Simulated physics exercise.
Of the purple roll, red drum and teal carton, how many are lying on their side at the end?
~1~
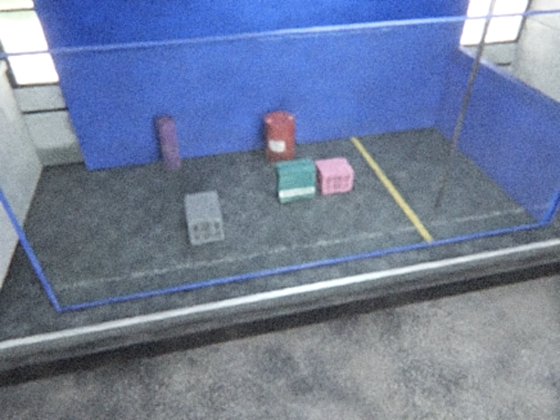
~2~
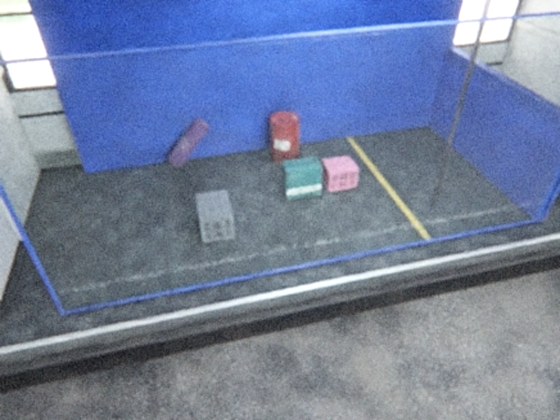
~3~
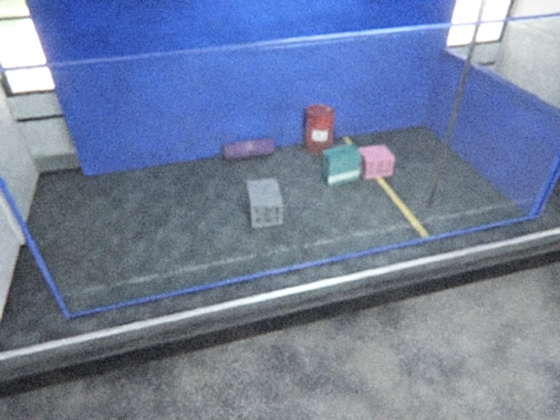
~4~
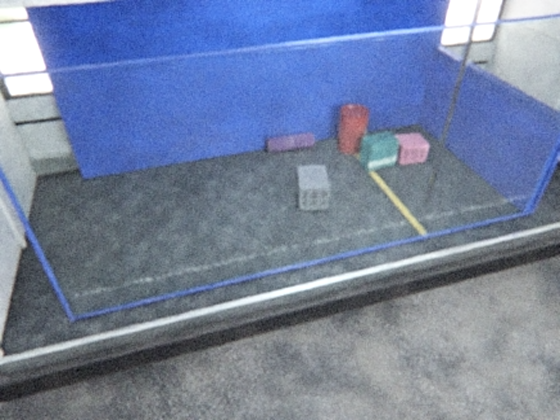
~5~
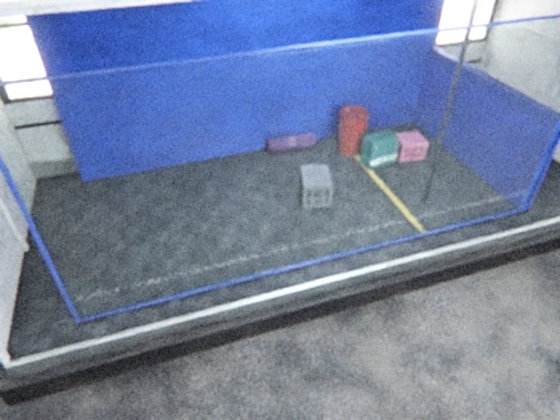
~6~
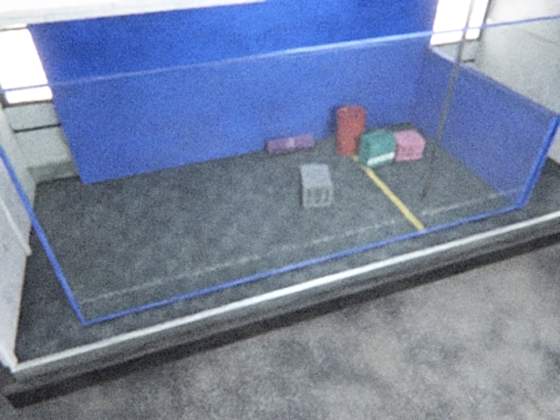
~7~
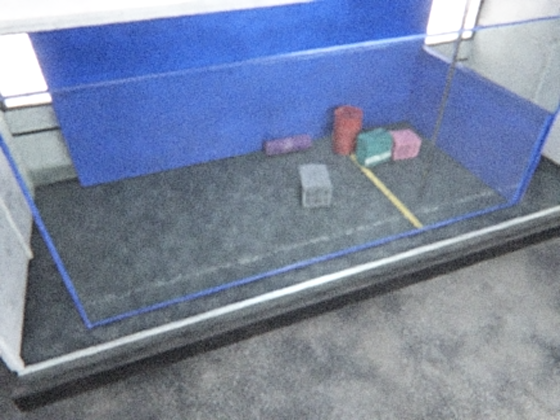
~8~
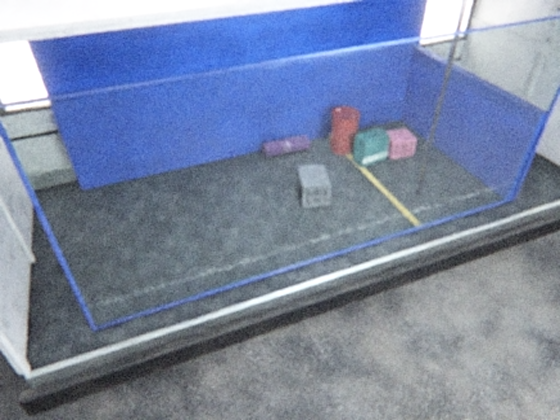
One of them is lying on its side at the end, the purple roll. The red drum and the teal carton are still upright.
